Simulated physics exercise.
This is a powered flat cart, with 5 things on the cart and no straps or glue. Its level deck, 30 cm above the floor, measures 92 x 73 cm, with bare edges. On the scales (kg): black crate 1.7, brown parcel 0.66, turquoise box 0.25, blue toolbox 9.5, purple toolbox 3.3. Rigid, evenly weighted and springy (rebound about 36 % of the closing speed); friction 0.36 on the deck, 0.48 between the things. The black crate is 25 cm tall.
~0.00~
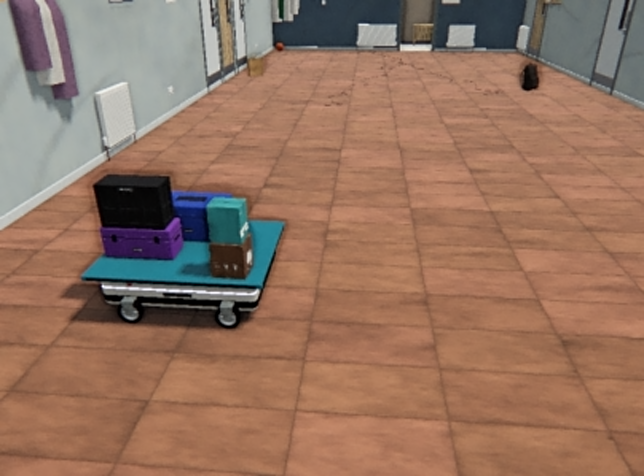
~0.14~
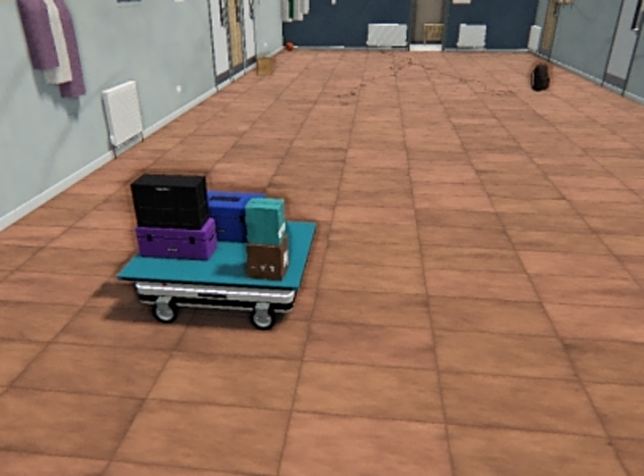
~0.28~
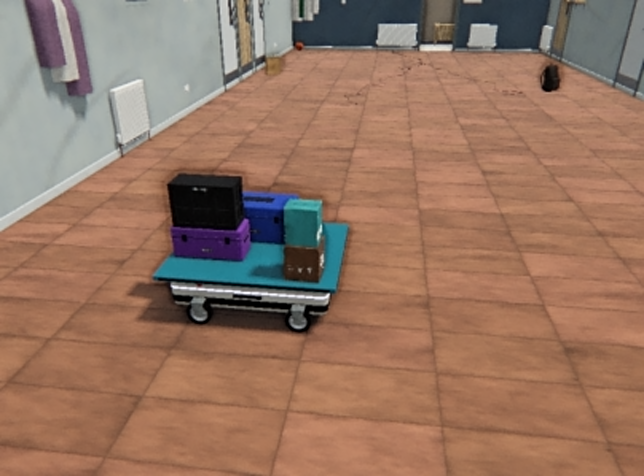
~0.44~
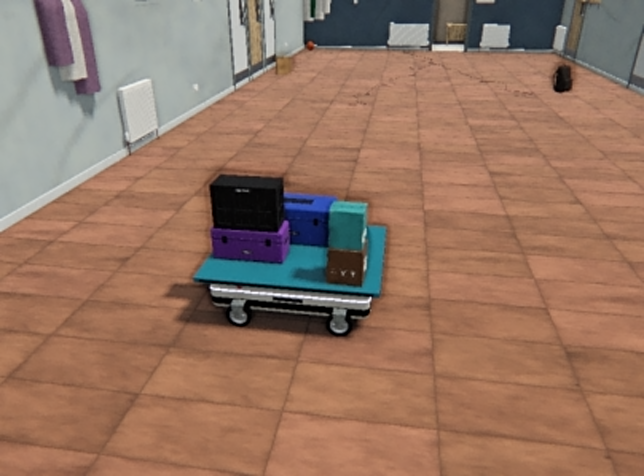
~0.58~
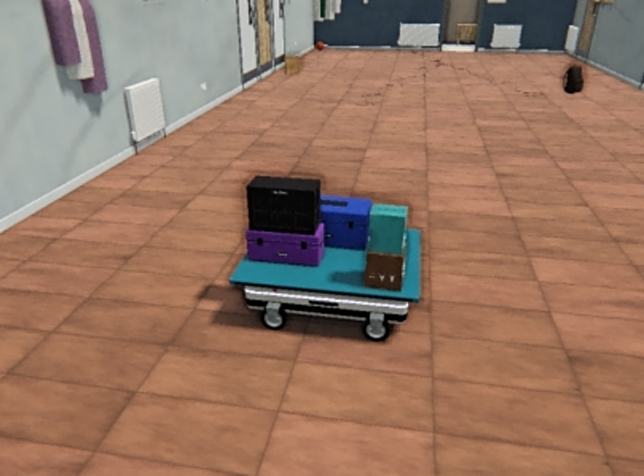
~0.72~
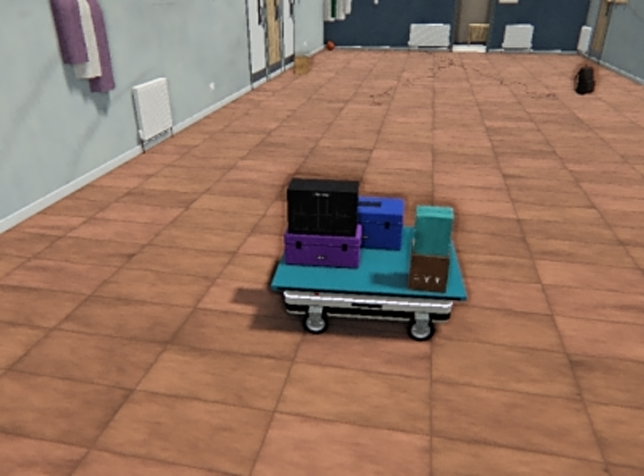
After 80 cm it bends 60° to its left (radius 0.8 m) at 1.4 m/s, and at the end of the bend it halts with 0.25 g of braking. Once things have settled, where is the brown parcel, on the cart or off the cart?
The brown parcel ends off the deck.
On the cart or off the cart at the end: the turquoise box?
The turquoise box ends off the cart.
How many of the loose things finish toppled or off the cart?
That comes to 2.
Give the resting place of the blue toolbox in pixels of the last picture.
At about (473, 175).
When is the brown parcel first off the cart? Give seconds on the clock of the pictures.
Near 0.9 s.
After 1.02 s, cart has run 143 cm, turned 34°; brown parcel and turquoise box now off the cart.
After 1.22 s, cart has run 171 cm, turned 54°.
After 1.62 s, cart has run 220 cm, turned 60°; black crate moved 2 cm.
In the end (2.4 s), off the cart, brown parcel and turquoise box; the other 3 under 10 cm from the start.
